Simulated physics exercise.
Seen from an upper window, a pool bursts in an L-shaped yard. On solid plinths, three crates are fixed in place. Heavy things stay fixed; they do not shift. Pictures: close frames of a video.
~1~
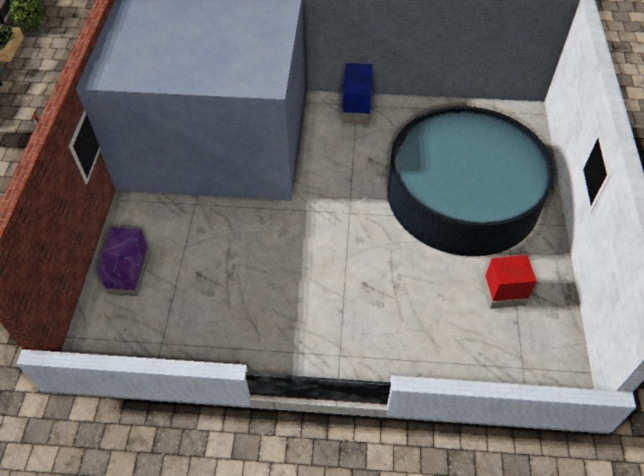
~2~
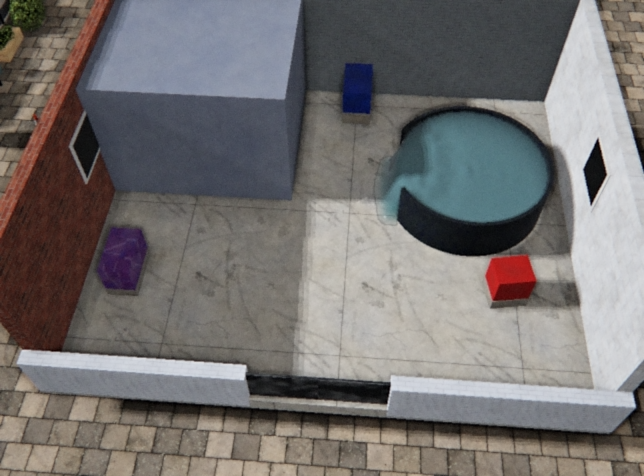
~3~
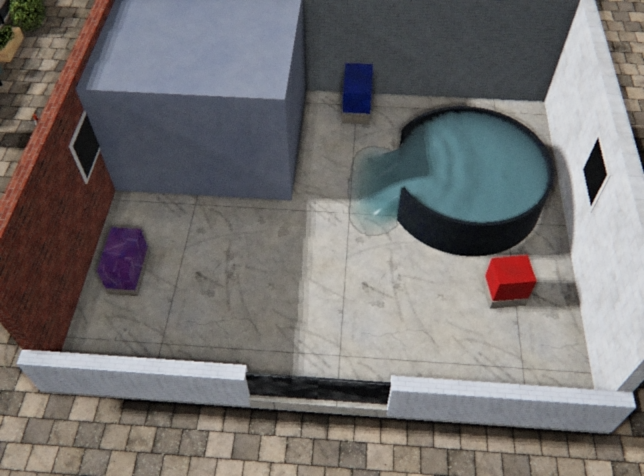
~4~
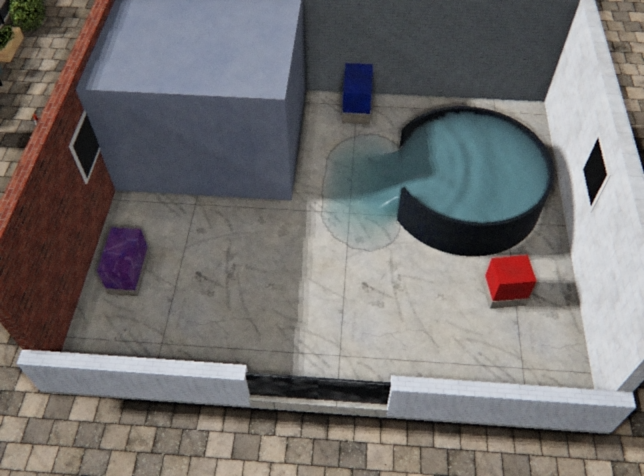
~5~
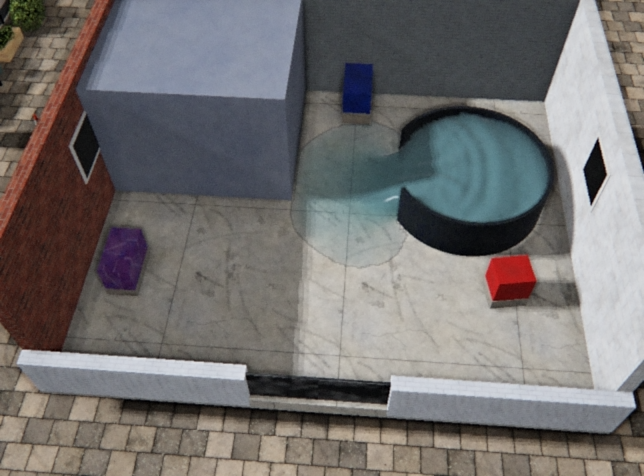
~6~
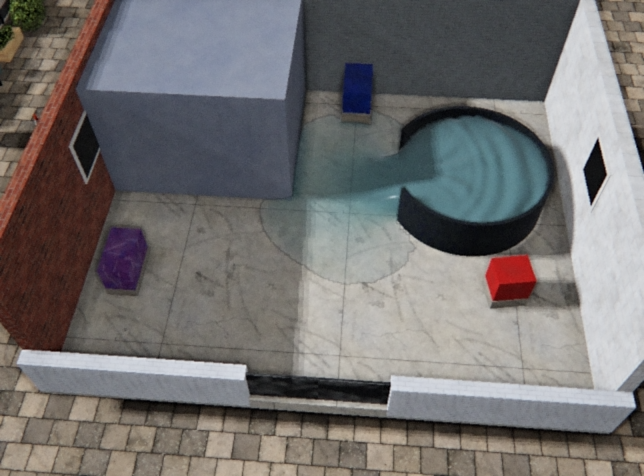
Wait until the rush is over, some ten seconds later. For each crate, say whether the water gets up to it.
Blue crate: Yes; red crate: No; purple crate: Yes.
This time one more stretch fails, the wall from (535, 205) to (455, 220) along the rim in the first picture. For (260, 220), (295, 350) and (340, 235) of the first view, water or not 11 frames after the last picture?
In the order given, the spots are not soaked, swamped and not soaked.
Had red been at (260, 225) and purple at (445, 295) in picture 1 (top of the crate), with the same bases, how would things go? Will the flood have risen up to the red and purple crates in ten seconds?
Note - red crate is caught, purple crate stays out of reach.
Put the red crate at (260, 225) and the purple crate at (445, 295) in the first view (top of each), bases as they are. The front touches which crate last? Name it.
That should be the one in purple.
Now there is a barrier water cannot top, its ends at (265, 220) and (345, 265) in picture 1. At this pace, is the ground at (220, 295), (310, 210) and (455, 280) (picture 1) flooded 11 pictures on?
One by one: Spared, soaked, spared.
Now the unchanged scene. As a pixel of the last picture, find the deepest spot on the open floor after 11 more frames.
Around (312, 91).
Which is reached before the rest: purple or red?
It's the one in purple here.
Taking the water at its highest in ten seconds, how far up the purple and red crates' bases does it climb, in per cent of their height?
About 160 % and 60 %.
A moment on, water covers 35 % of the floor; the blue crate water round its plinth, the red crate not reached, the purple crate water round its plinth.
Next, water covers 45 % of the floor; the blue crate water round its plinth, the red crate not reached, the purple crate water round its plinth.
Then, water covers 65 % of the floor; the blue crate water round its plinth, the red crate not reached, the purple crate water round its plinth.
Later, water covers 85 % of the floor; the blue crate water round its plinth, the red crate not reached, the purple crate water round its plinth.
In the end, water covers 100 % of the floor; the blue crate was topped, the red crate stayed above the water, the purple crate was topped.
